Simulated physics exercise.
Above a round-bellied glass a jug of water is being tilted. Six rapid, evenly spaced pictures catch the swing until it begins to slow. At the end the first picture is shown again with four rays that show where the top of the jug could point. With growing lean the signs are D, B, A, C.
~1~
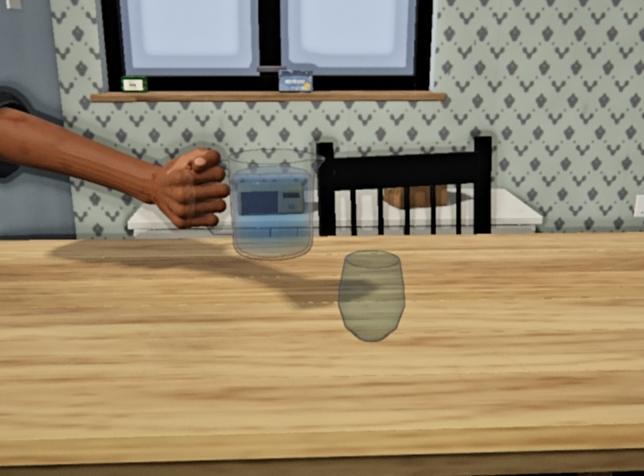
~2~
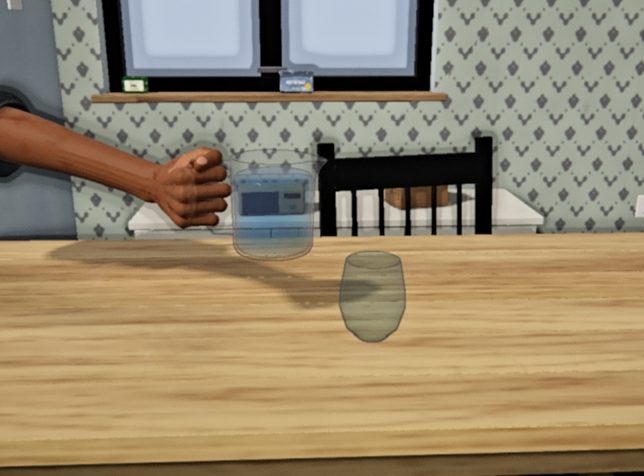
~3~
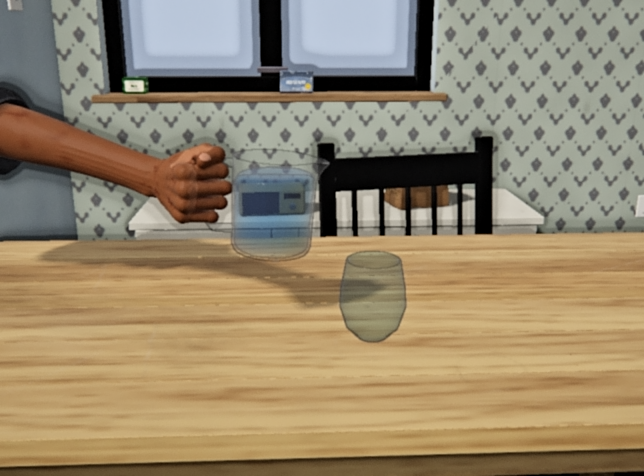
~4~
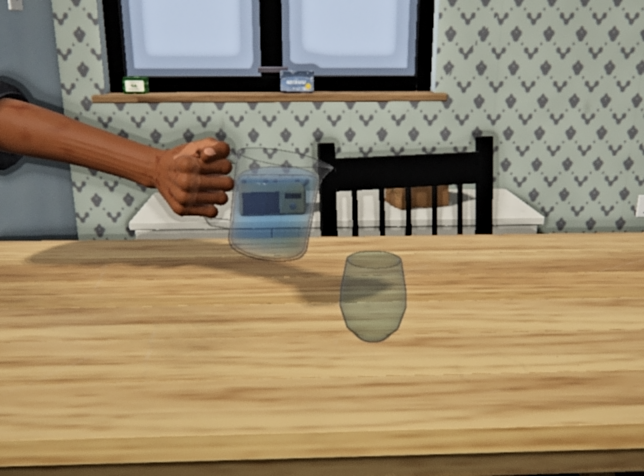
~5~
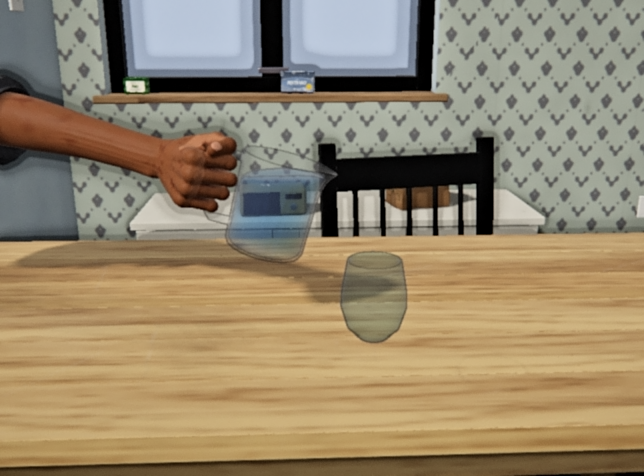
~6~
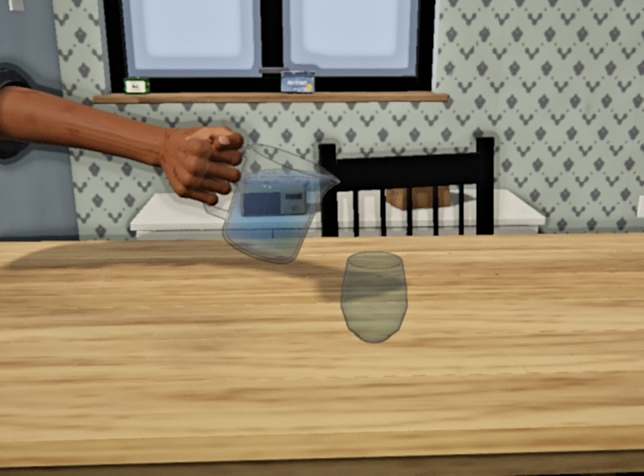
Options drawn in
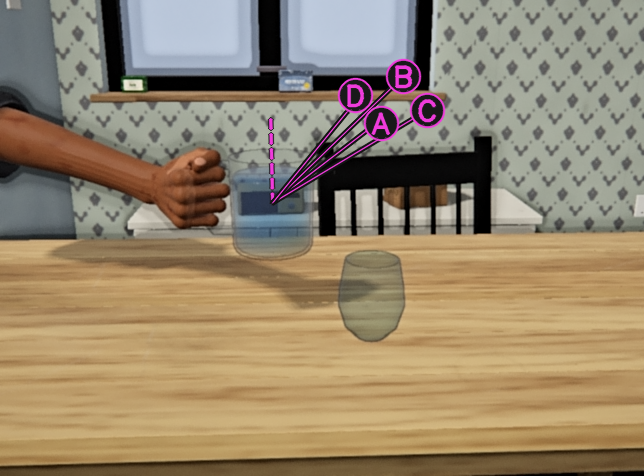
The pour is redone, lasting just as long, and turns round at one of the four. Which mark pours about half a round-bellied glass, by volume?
Mark A does it best.
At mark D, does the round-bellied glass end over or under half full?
Under half.
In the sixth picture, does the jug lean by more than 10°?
Yes, it does.
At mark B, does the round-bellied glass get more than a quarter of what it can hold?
Yes, it does.
On the marked copy, A at (366, 131); B at (390, 88); C at (412, 118); D at (347, 111).
With A, the round-bellied glass ends with about 48 % of what it can hold.
With B, the round-bellied glass ends with about 34 % of what it can hold.
With C, the round-bellied glass ends with about 64 % of what it can hold.
With D, the round-bellied glass ends with about 23 % of what it can hold.
